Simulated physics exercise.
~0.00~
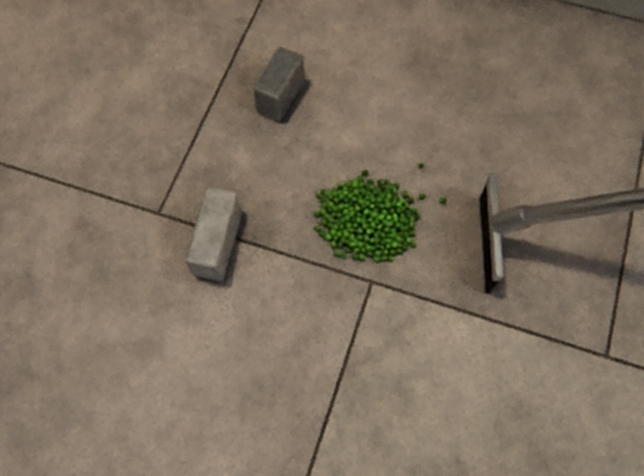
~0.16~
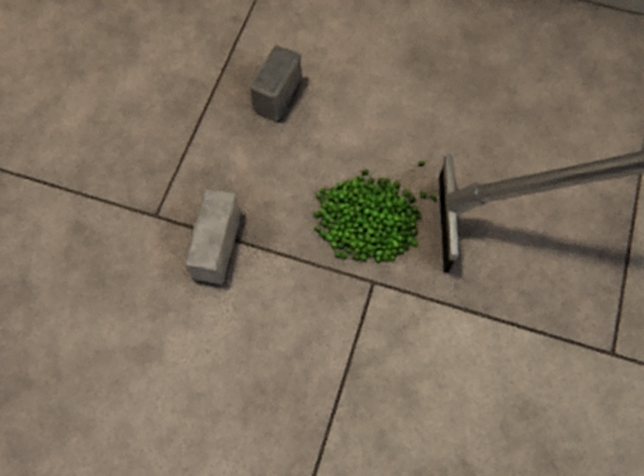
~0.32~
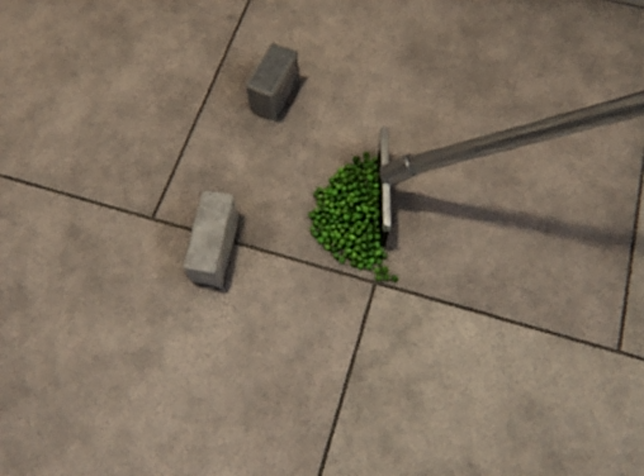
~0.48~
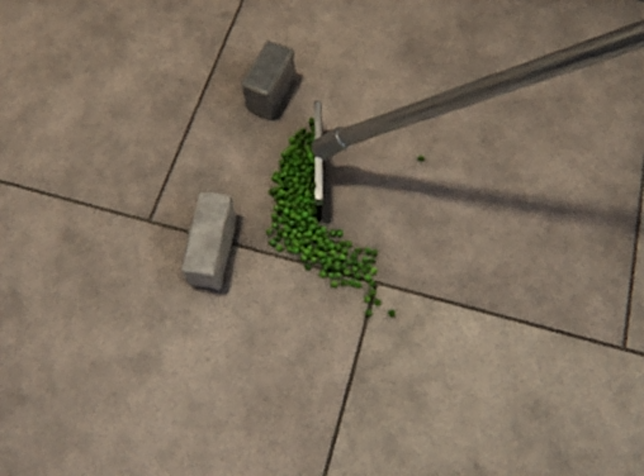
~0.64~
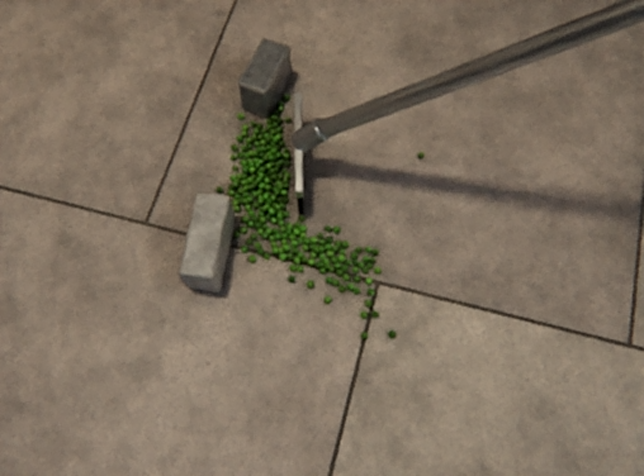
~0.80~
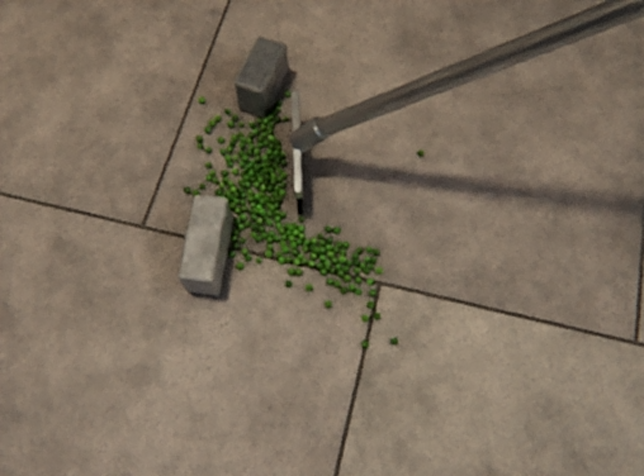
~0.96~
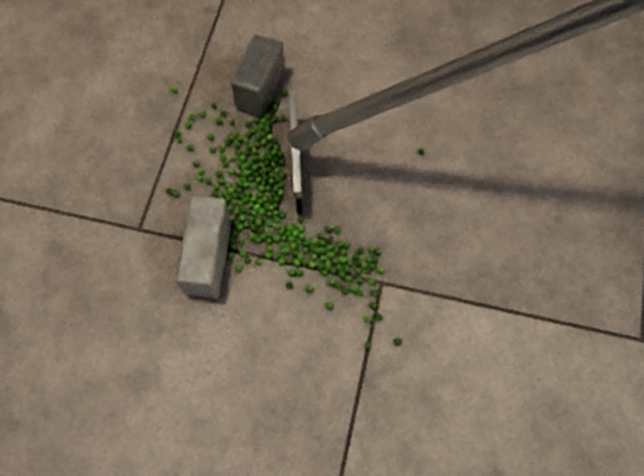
The clip shows a long-handled squeegee pushing a pile of small green peas leftwards across a tiled floor towards two grey blocks. The peas spread into a ragged band, and the squeegee stops; a few scatter through the gap while most remain before the blocks.
